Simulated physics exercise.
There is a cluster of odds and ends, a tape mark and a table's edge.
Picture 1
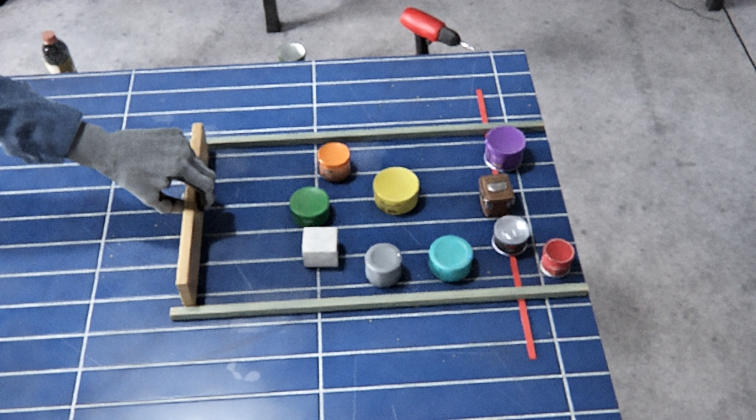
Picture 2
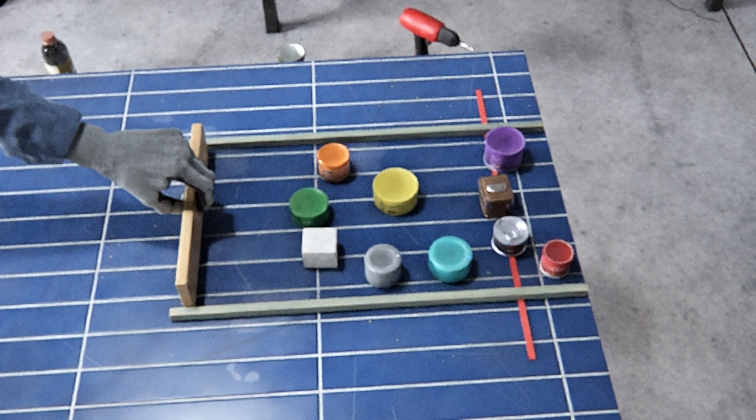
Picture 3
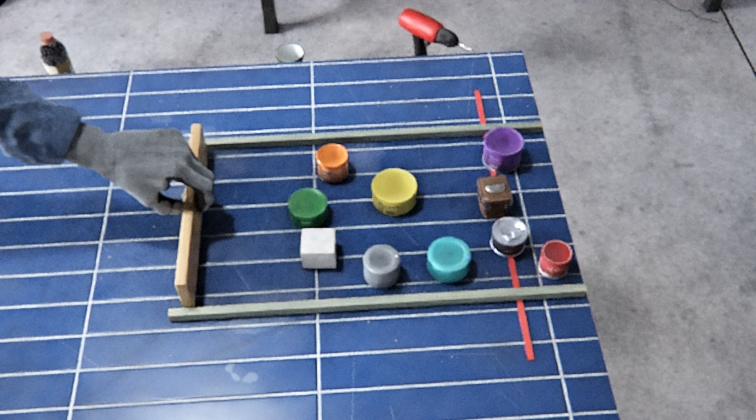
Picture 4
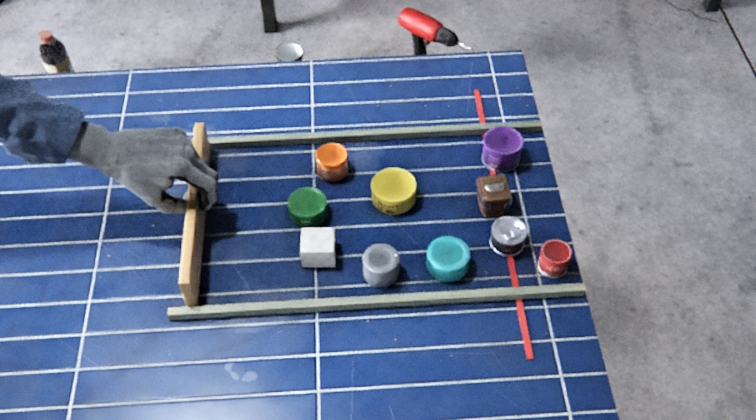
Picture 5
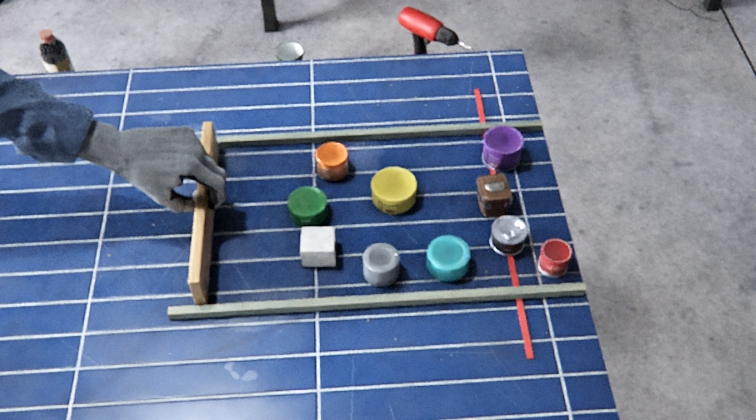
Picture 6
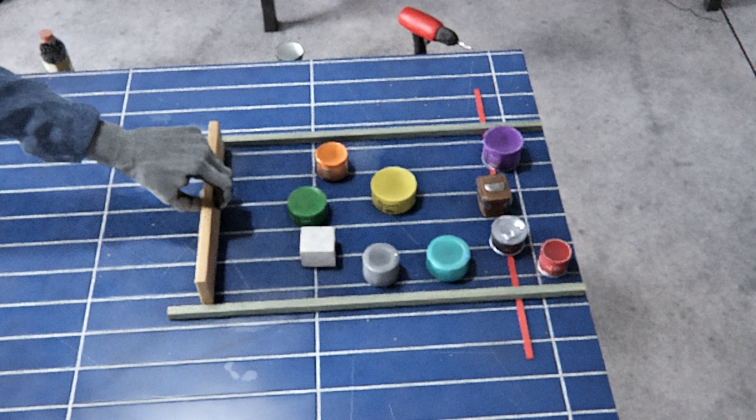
On a blue, white-lined tabletop, coloured pots and small objects sit between two rails, some near a red tape mark. A gloved hand grips an upright wooden board at the left, at first almost still, then slides it slightly right, while the objects stay in place, untouched.
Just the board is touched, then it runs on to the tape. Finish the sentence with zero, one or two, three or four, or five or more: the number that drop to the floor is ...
The number that drop to the floor is one or two.
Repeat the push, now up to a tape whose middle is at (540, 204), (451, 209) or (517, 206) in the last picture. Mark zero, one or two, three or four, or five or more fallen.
Lab note - count per position: At least five; none at all; three or four.
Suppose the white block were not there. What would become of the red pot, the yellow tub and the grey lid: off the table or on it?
Red pot: Over the edge. Yellow tub: Still there. Grey lid: Still there.
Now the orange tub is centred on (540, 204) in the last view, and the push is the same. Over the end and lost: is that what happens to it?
From that start the object does not stay.
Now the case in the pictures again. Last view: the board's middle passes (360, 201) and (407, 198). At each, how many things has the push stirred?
At that stage 5; at the next, 6.
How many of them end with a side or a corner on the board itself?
It's 4 of them.
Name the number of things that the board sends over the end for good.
All told, 2.
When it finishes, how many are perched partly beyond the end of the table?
4.
Early on, none off yet; red pot at rest near (554, 258); purple pot at rest near (502, 149); black tin at rest near (508, 236).
Finally, the number that fall off is one or two; lost, black tin and red pot.
